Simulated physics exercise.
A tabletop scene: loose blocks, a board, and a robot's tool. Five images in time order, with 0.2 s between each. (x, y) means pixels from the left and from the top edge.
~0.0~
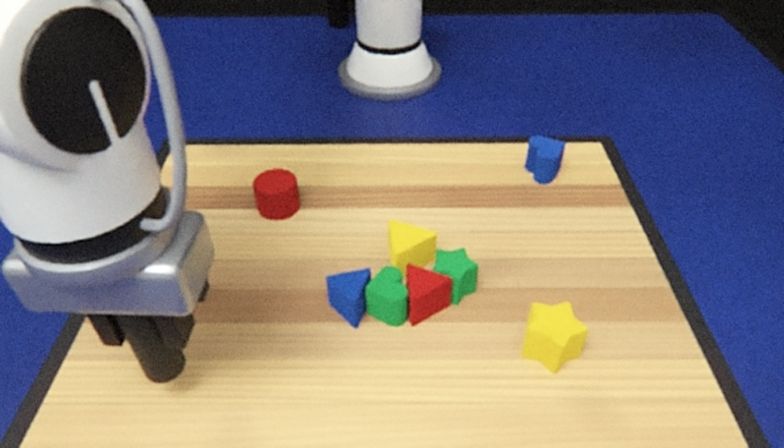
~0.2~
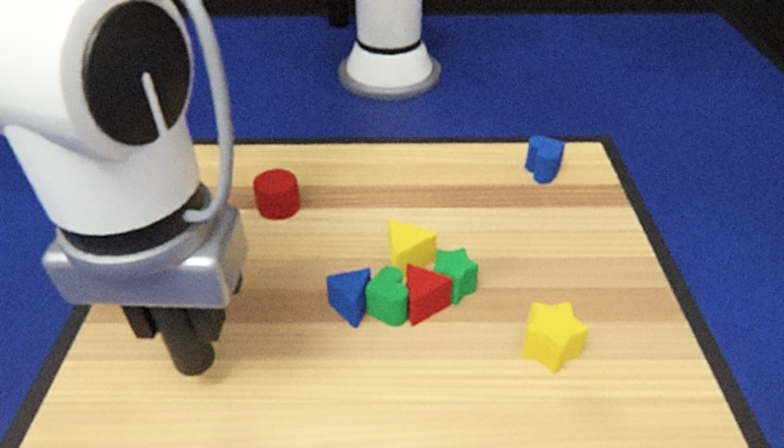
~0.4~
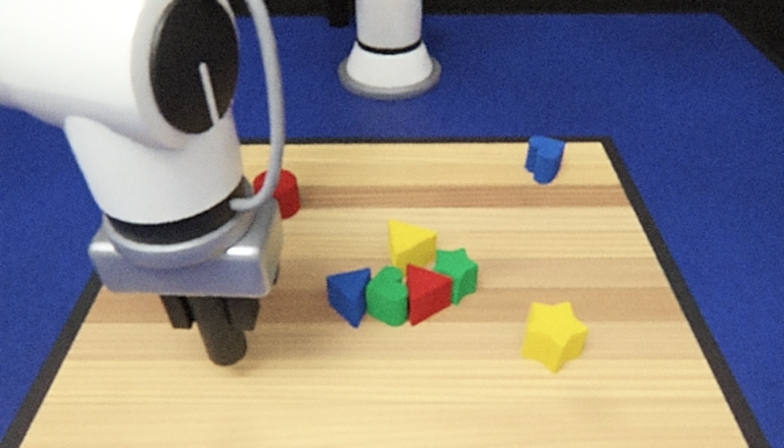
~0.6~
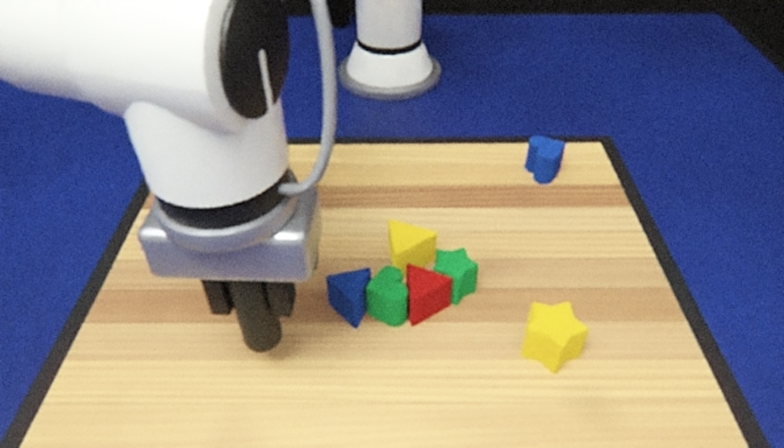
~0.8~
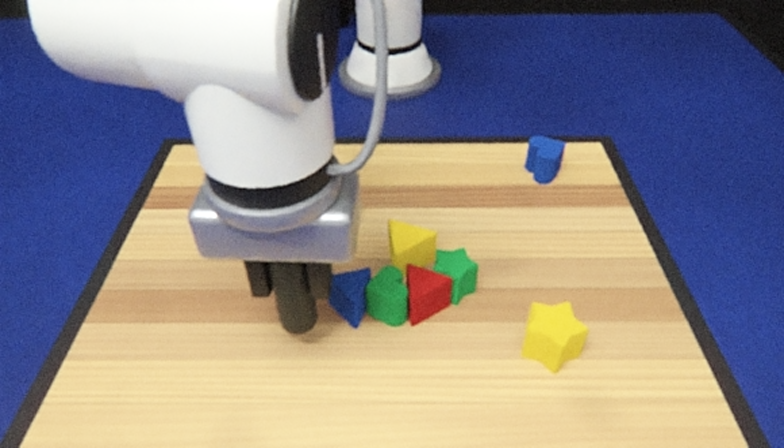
A robot arm moves steadily right across the board toward the unmoving blue three-sided block.
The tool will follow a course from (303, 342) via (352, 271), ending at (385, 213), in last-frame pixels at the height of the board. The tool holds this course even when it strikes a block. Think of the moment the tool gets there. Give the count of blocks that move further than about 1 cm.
The result: One block.
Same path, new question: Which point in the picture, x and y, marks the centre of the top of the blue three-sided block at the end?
I'd guess (377, 255).
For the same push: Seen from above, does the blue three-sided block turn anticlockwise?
My answer is no.
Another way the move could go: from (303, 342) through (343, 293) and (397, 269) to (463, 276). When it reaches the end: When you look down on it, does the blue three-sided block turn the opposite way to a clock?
It seems not.
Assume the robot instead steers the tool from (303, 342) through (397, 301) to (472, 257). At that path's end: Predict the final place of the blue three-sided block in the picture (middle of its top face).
It is going to be at (380, 253).
The first path, step by step. One third of the way, tool at (336, 272); blue three-sided block at (367, 264), turned 40° clockwise.
Two thirds of the way, tool at (363, 230); blue three-sided block at (377, 255), turned 75° clockwise.
At the end, tool at (384, 193); blue three-sided block at (377, 255), turned 75° clockwise; yellow three-sided block in place.
